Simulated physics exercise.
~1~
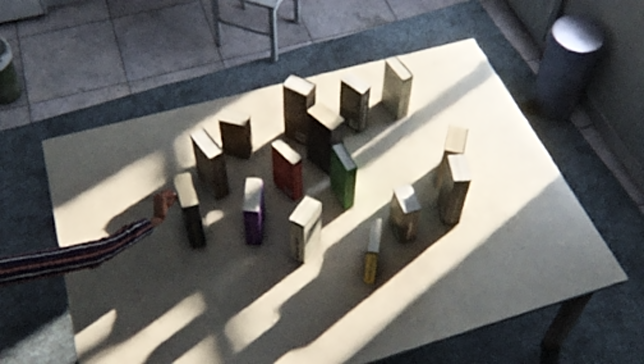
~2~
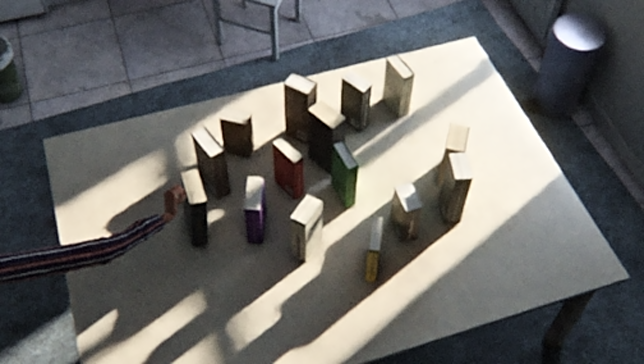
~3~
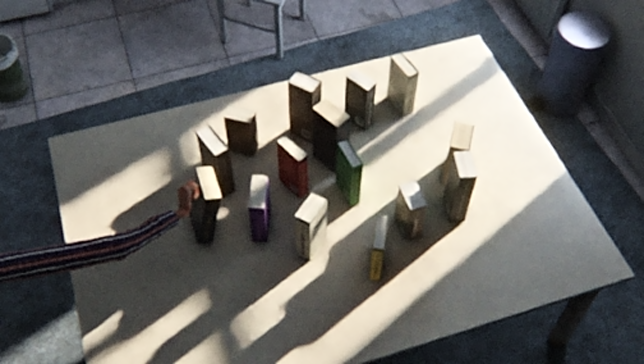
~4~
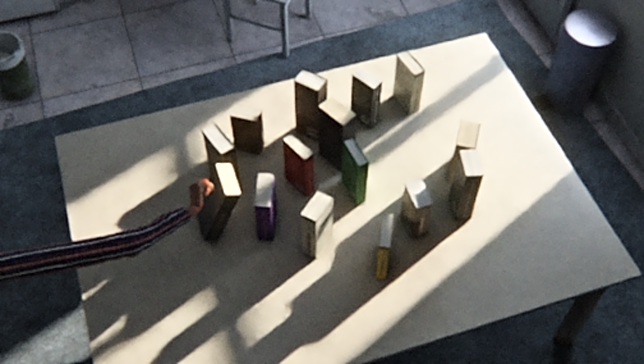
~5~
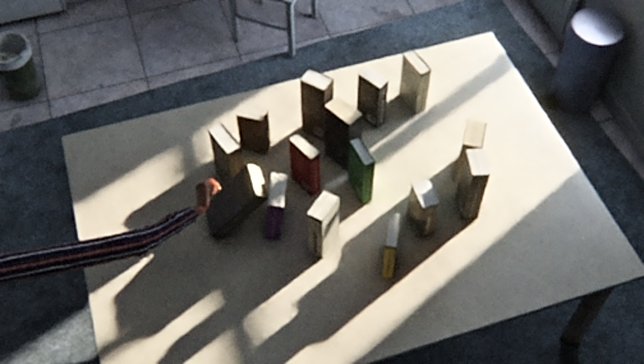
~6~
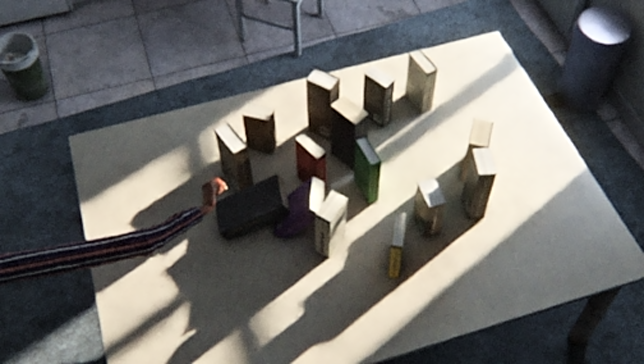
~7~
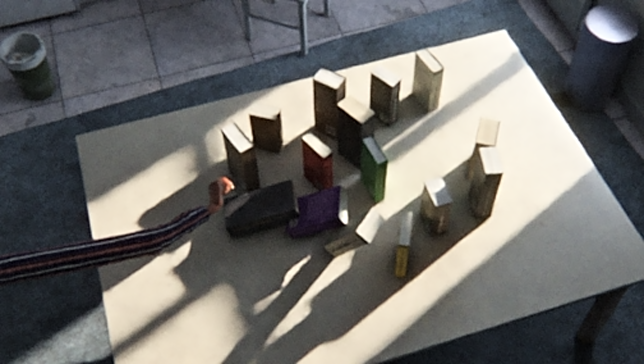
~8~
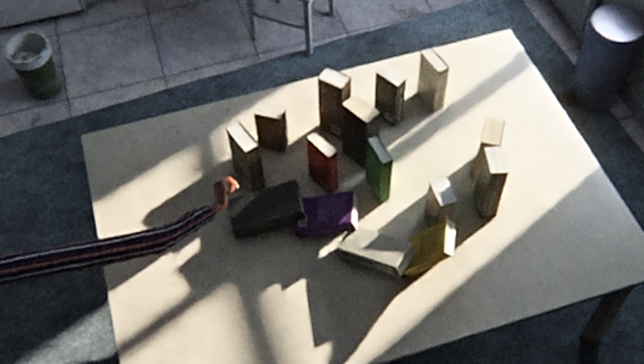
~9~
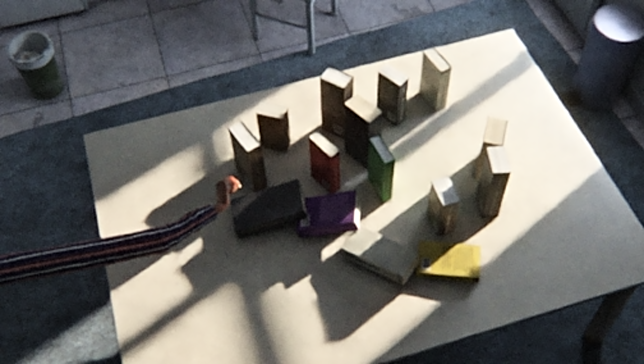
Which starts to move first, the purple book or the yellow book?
The purple book starts to move first, tipping as the dark book falls against it. The yellow book only begins to tip later, once the pale book has come down.
